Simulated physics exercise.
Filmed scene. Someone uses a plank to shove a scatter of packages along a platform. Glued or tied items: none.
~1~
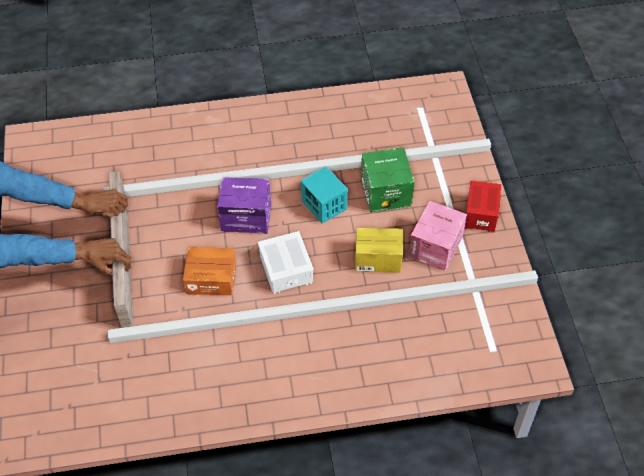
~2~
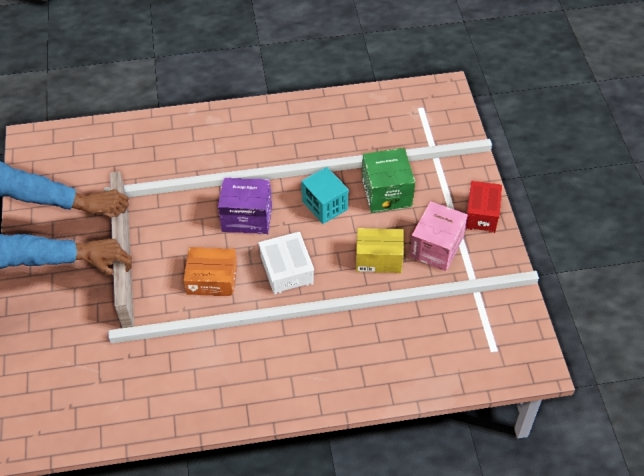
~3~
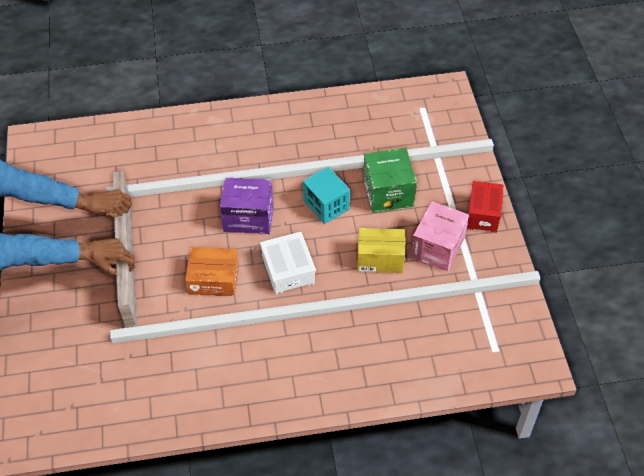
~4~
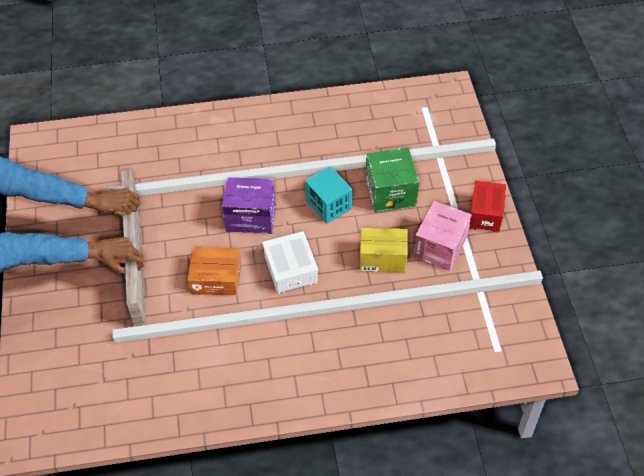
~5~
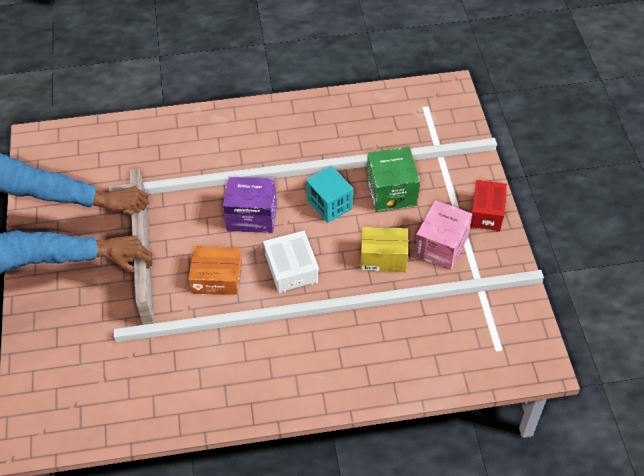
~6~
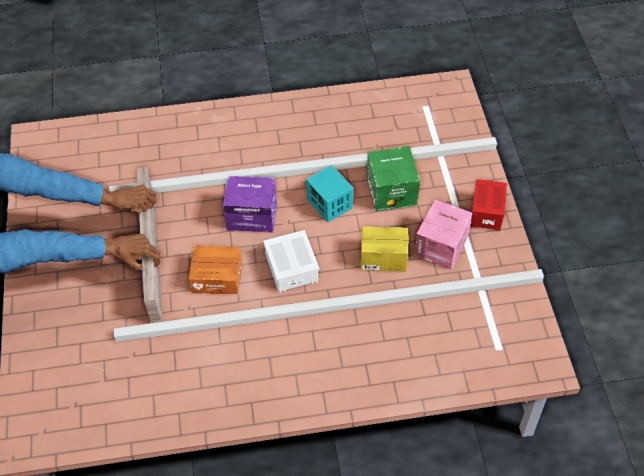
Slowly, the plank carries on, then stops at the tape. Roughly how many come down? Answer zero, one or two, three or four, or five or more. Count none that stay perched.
Five or more.
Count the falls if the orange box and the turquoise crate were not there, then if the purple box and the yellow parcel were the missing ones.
First 4, then 3.
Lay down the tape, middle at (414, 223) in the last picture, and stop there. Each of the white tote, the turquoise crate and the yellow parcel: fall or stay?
The white tote keeps its place; the turquoise crate keeps its place; and the yellow parcel is gone.
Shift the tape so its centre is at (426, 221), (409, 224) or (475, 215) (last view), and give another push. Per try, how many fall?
The counts would be 4, 2 and 6.
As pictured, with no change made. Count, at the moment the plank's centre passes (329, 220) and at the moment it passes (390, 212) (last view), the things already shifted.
8 and 8.
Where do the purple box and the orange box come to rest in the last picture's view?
Final positions: Near (474, 171); near (489, 229).
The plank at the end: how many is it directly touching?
In total, 2.
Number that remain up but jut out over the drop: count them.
The count is 0.
Soon after, none off yet; red tote at rest near (489, 205); pink box at rest near (443, 234); green box at rest near (393, 178).
Then, none off yet; red tote moved a little near (495, 199); pink box moved well along near (521, 233); green box moved about its own width near (447, 171).
By the end, the number that fall off is five or more; fallen, white tote, turquoise crate, yellow parcel, green box, pink box and red tote.
